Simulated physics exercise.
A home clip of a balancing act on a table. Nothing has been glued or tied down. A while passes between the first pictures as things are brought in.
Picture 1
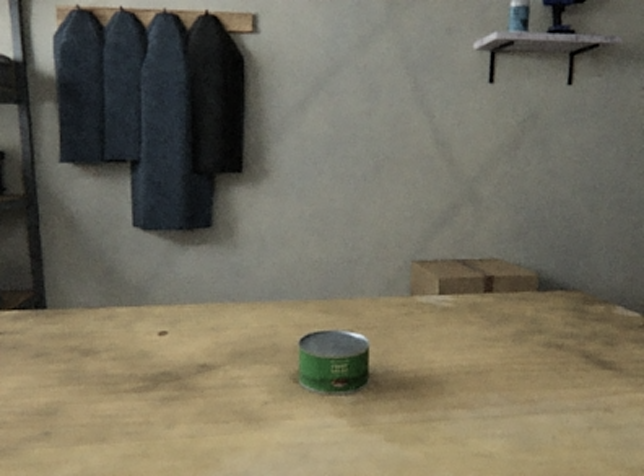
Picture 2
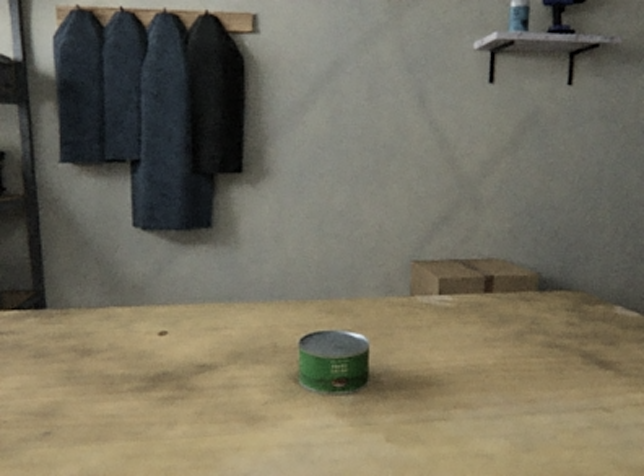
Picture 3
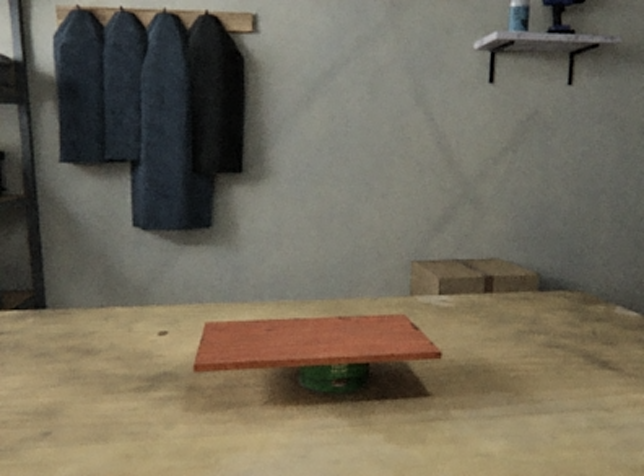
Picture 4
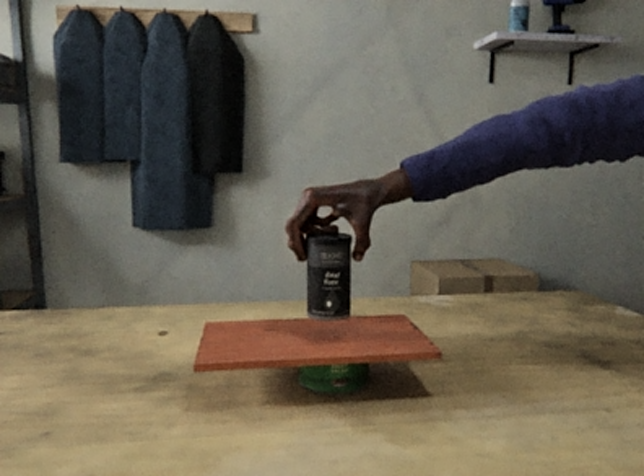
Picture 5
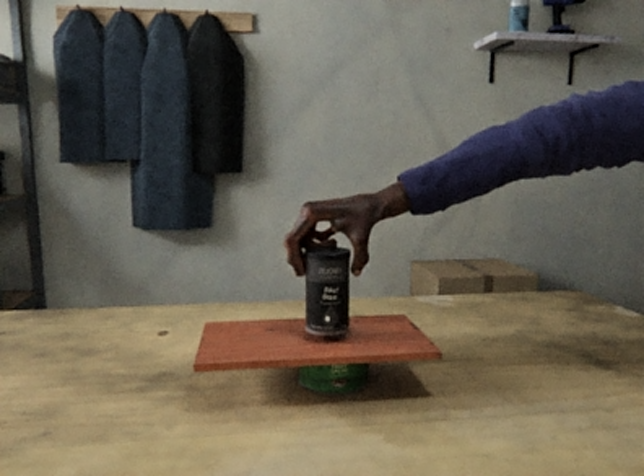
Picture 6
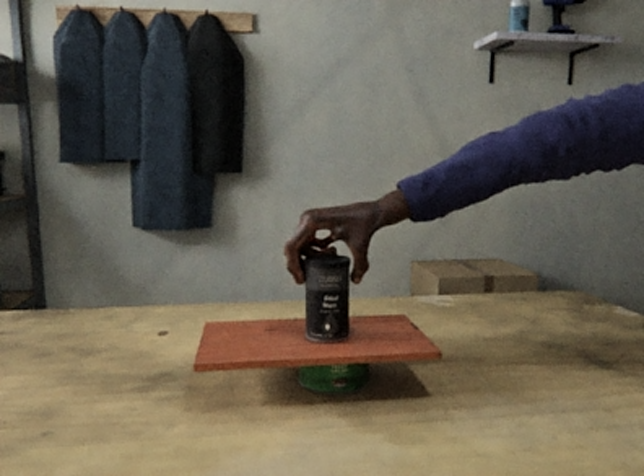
On a wooden table, a red board appears atop a green tub and a hand lowers a black tin onto it.
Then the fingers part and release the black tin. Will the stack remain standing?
Yes.
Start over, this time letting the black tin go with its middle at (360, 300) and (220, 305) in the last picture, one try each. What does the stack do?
First release - upright; second release - toppled.
Then, 0.30 s past the last view, nothing moves.
Then, 0.70 s past the last view, black tin resting near (327, 298).
Finally, all 3 still in place. Final places as the last picture's camera would see them, black tin near (327, 298). The stack stays up.
